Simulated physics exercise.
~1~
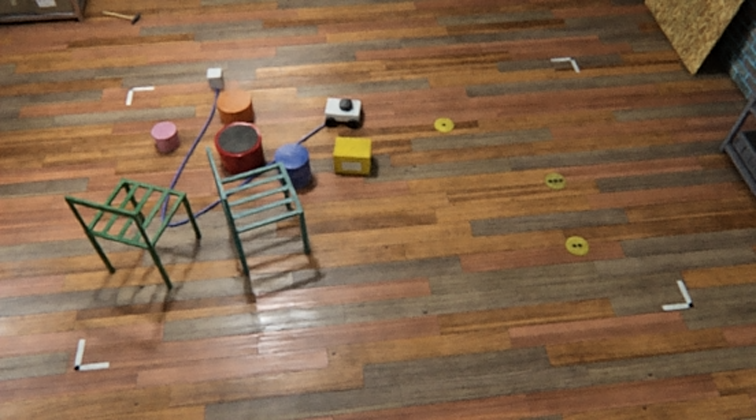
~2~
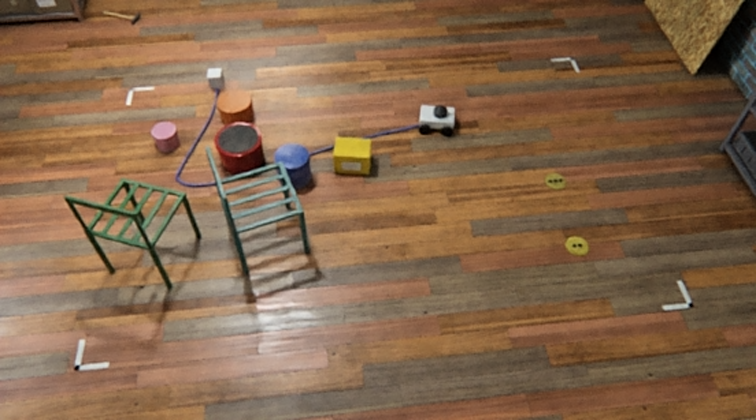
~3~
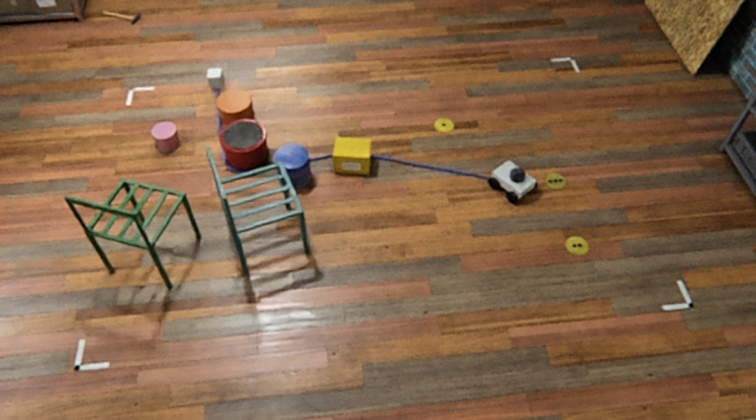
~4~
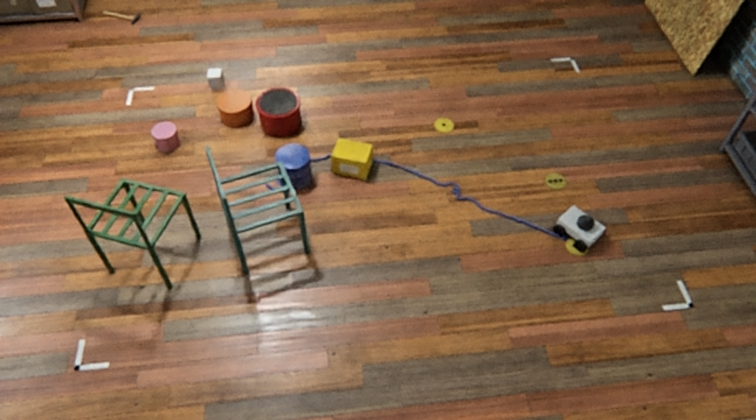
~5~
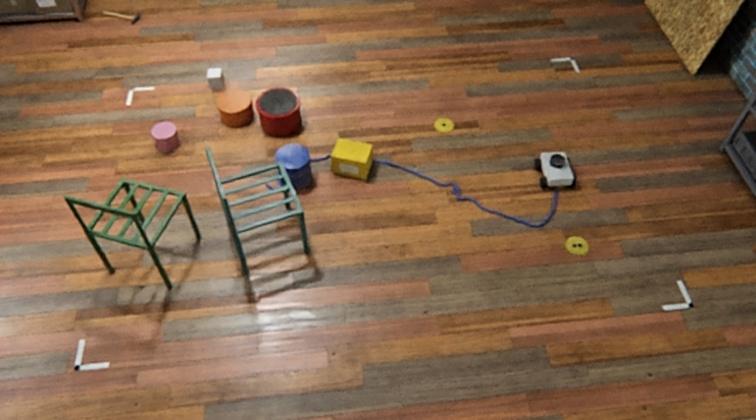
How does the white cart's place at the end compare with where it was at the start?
At the start the cart was just above the yellow box, close to the tubs. By the end it was well over to the right and a little lower, stopped at the yellow mark between the other two.
